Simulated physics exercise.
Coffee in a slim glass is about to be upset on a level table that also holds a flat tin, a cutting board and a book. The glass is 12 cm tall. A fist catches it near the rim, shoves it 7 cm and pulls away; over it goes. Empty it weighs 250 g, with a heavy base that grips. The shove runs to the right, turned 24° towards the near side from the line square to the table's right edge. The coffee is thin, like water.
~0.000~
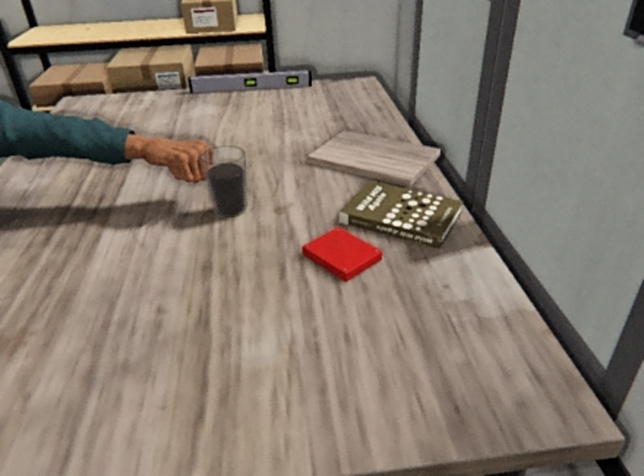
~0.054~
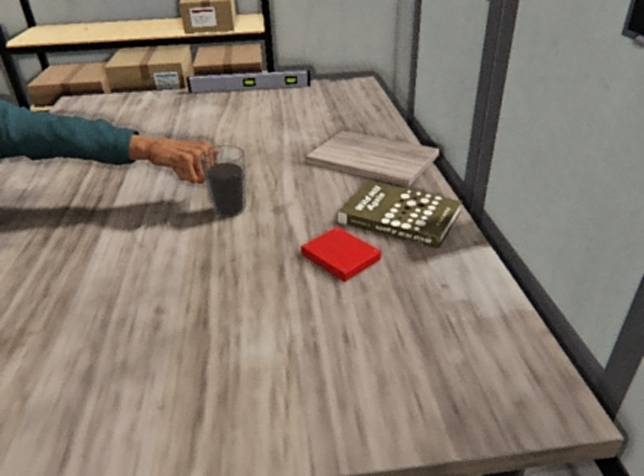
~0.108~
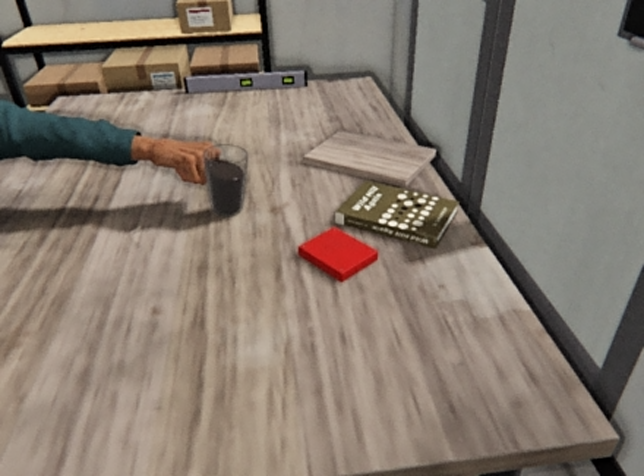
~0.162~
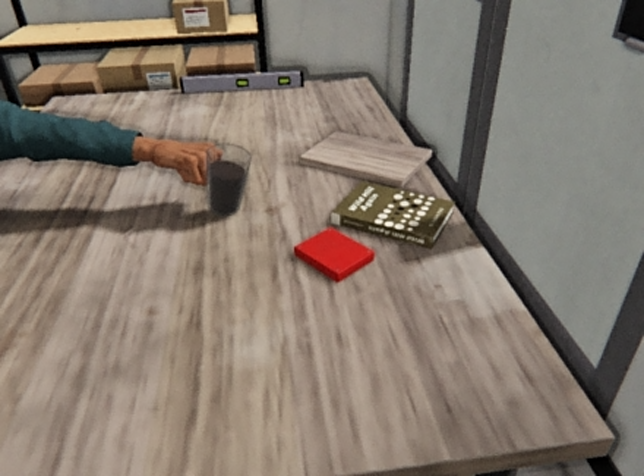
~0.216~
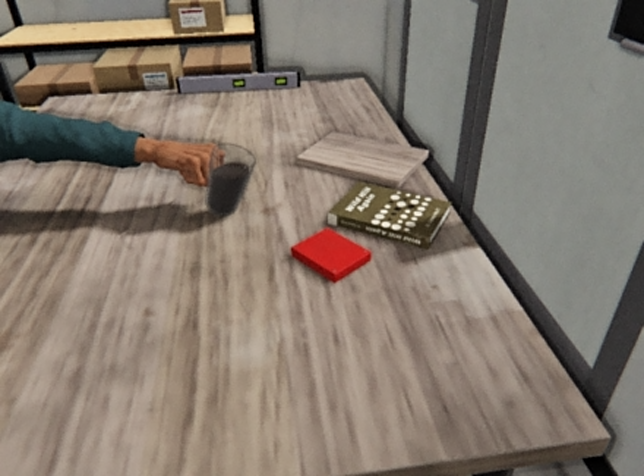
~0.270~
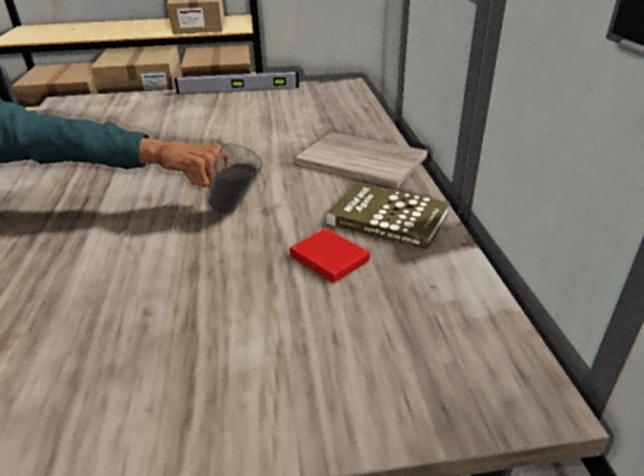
A hand in a teal sleeve presses against the upper part of a glass of dark liquid standing upright on a wooden table. The glass then leans steadily to the right as the fist follows it, while a red tin, a book and a board lie still nearby and the view drifts slightly.
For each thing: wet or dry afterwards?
Flat tin: Gets wet; cutting board: Gets wet; book: Gets wet.
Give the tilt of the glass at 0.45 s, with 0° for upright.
It is at some 62°.
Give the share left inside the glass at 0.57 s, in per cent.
About 74 per cent.
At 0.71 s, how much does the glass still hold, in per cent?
Some 42 per cent.
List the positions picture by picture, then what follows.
The first frame shows tilt 0°; the fist is at (192, 157); surface from (207, 172) to (243, 169); the flat tin is at (342, 248); the cutting board is at (374, 152); the book is at (402, 206).
The second frame shows tilt 0°; the fist is at (196, 158); surface from (206, 172) to (242, 169).
The third frame shows tilt 6°; the fist is at (199, 159); surface from (206, 163) to (244, 171).
The fourth frame shows tilt 13°; the fist is at (200, 160); surface from (210, 164) to (245, 169).
The fifth frame shows tilt 20°; the fist is at (203, 161); surface from (211, 171) to (250, 167).
The sixth frame shows tilt 28°; the fist is at (207, 162); surface from (215, 173) to (255, 166).
By 0.45 s the tilt is 62° and 100 per cent is in the glass, 0 has run off the table; wet so far, nothing.
By 0.57 s the tilt is 85° and 75 per cent is in the glass, 0 has run off the table; wet so far, book.
By 0.71 s the tilt is 85° and 41 per cent is in the glass, 0 has run off the table; wet so far, flat tin, book.
By 0.95 s the tilt is 85° and 20 per cent is in the glass, 2 has run off the table; wet so far, flat tin, cutting board, book.
At rest 5 per cent is in the glass, 11 has run off the table; wet so far, flat tin, cutting board, book.
